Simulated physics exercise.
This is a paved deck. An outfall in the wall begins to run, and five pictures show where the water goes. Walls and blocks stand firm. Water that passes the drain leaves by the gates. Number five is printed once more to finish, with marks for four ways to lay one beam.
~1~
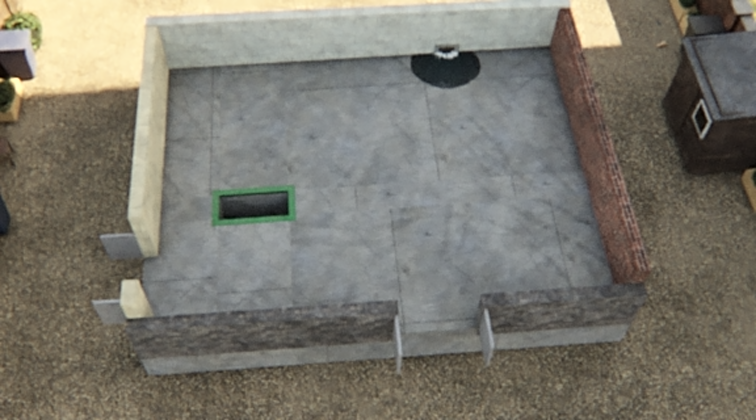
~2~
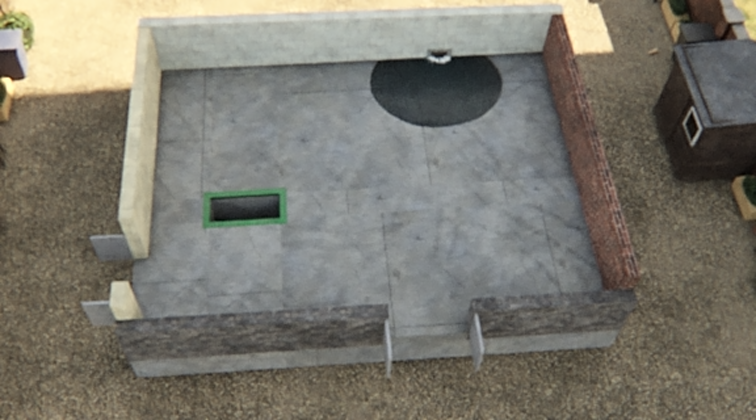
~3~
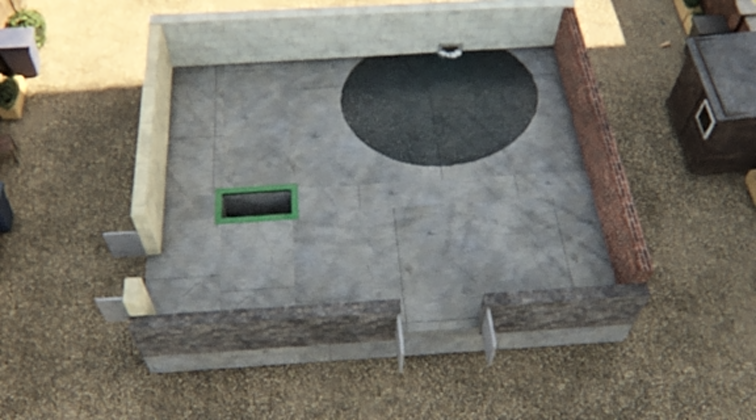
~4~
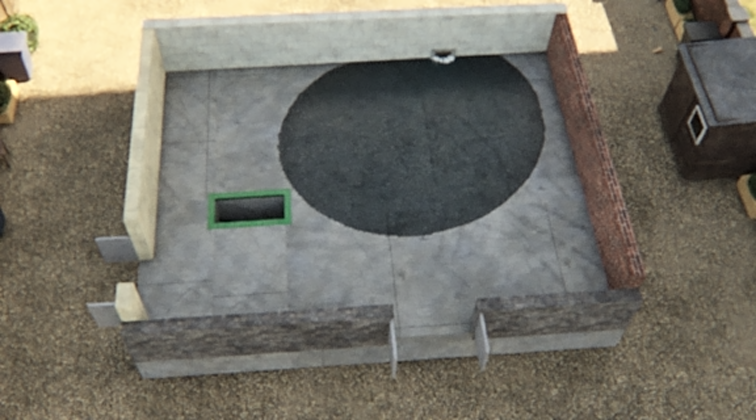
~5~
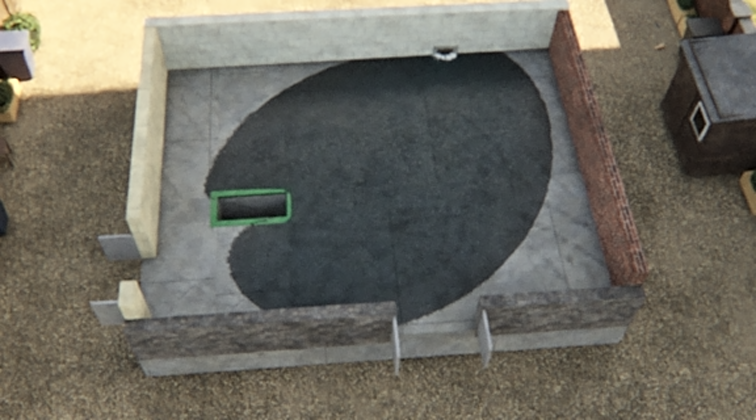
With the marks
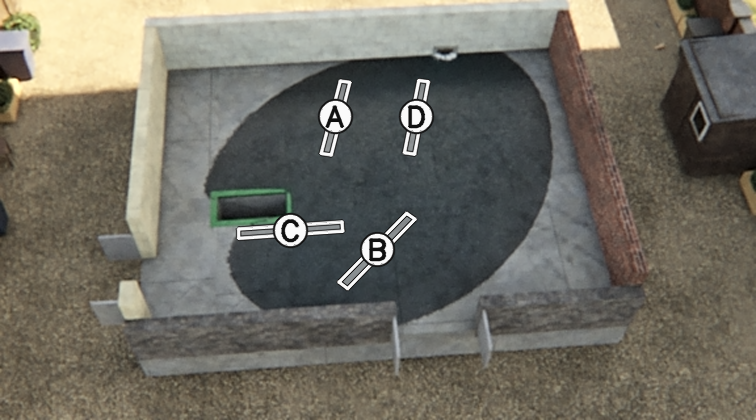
The video shows a walled paved deck from above as a dark wet patch spreads from an outfall at the back wall, widening across the ground toward the front and left until it surrounds much of the green-edged drain pit.
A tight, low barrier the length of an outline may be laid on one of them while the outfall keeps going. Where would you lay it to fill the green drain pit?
Take C.
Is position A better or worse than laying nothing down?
It is worse.
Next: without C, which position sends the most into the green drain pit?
Position B.
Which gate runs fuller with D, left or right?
More leaves on the left.
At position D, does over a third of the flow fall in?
No, it does not.
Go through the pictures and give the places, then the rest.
The first frame shows outfall at (446, 49); green drain pit at (254, 205); open gate at (156, 286); open gate at (436, 318); front seen at (432, 81), 2 % of the ground wet; green drain pit still dry.
The second frame shows front seen at (408, 118), 8 % of the ground wet; green drain pit still dry.
The third frame shows front seen at (372, 145), 19 % of the ground wet; green drain pit still dry.
The fourth frame shows front seen at (319, 207), 36 % of the ground wet; green drain pit still dry.
The fifth frame shows front seen at (258, 295), 59 % of the ground wet; green drain pit taking water.
On the marked copy, A from (326, 154) to (345, 81); B from (343, 285) to (410, 216); C from (238, 233) to (342, 226); D from (409, 153) to (423, 81).
Choosing A, about 13 % of the stream goes into the green drain pit, about 87 % out by the gates.
Choosing B, about 22 % of the stream goes into the green drain pit, about 77 % out by the gates.
Choosing C, about 36 % of the stream goes into the green drain pit, about 63 % out by the gates.
Choosing D, about 16 % of the stream goes into the green drain pit, about 84 % out by the gates.
